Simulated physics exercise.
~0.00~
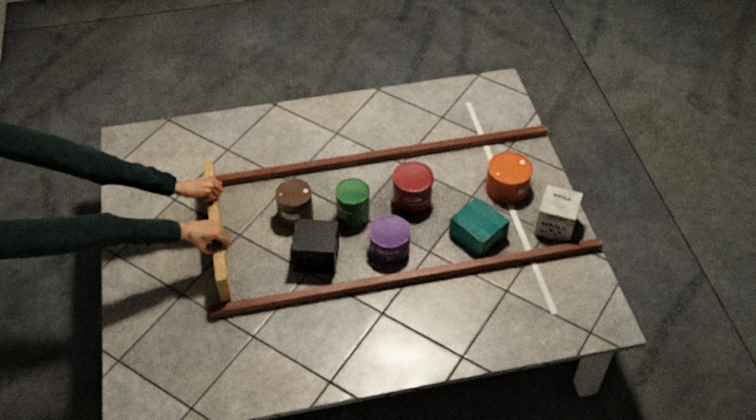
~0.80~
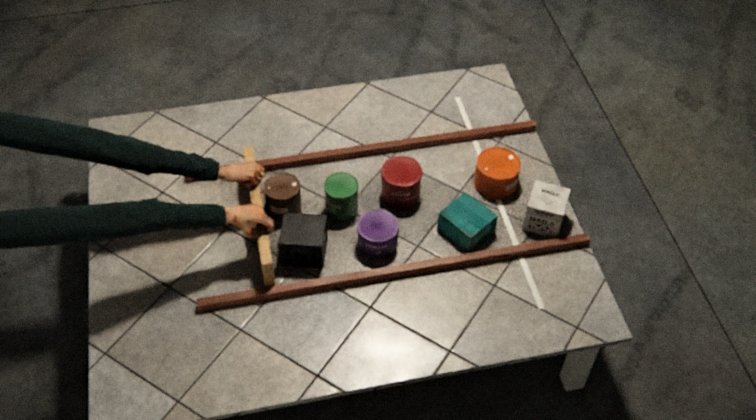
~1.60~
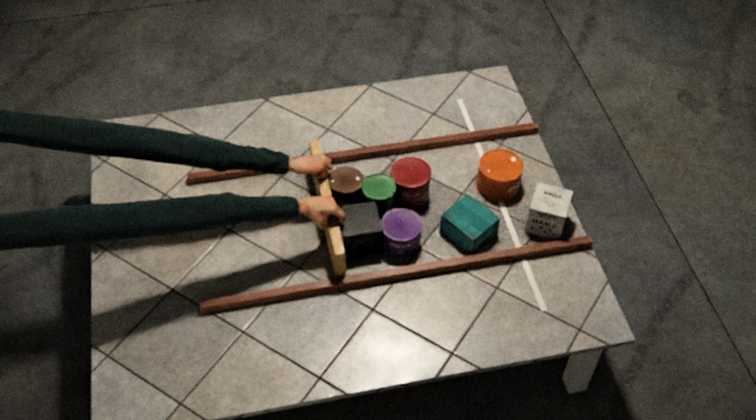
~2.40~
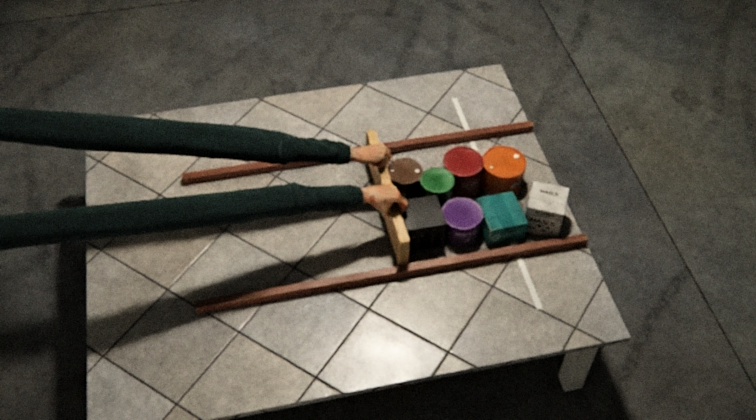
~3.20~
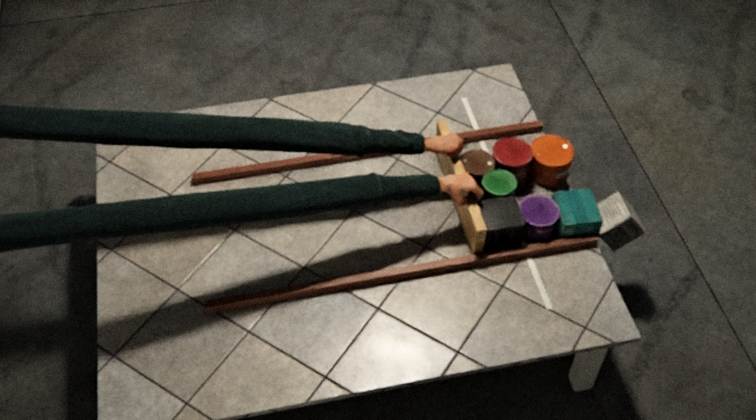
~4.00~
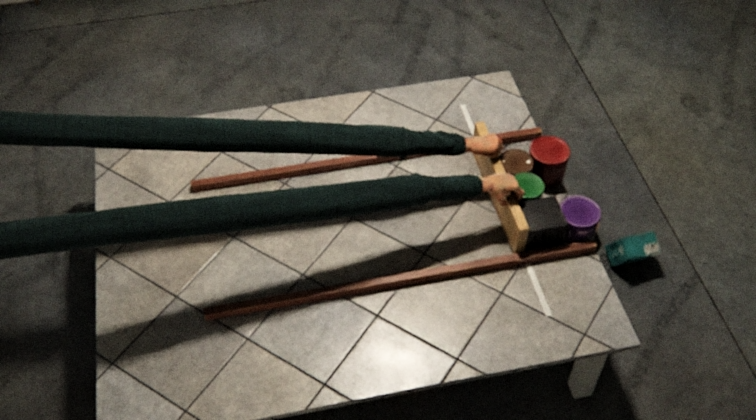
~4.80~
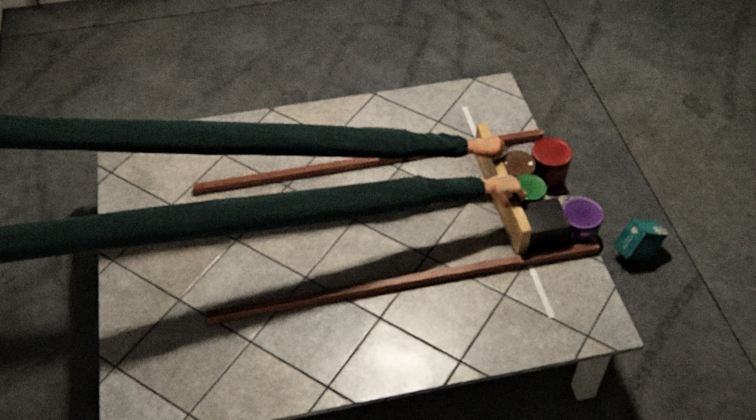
A wooden plank, pushed by two hands, swept a group of tubs and boxes rightward between two rails until it reached the white tape, sending the white box, orange tub and turquoise box off the table's edge while the other five stayed on.
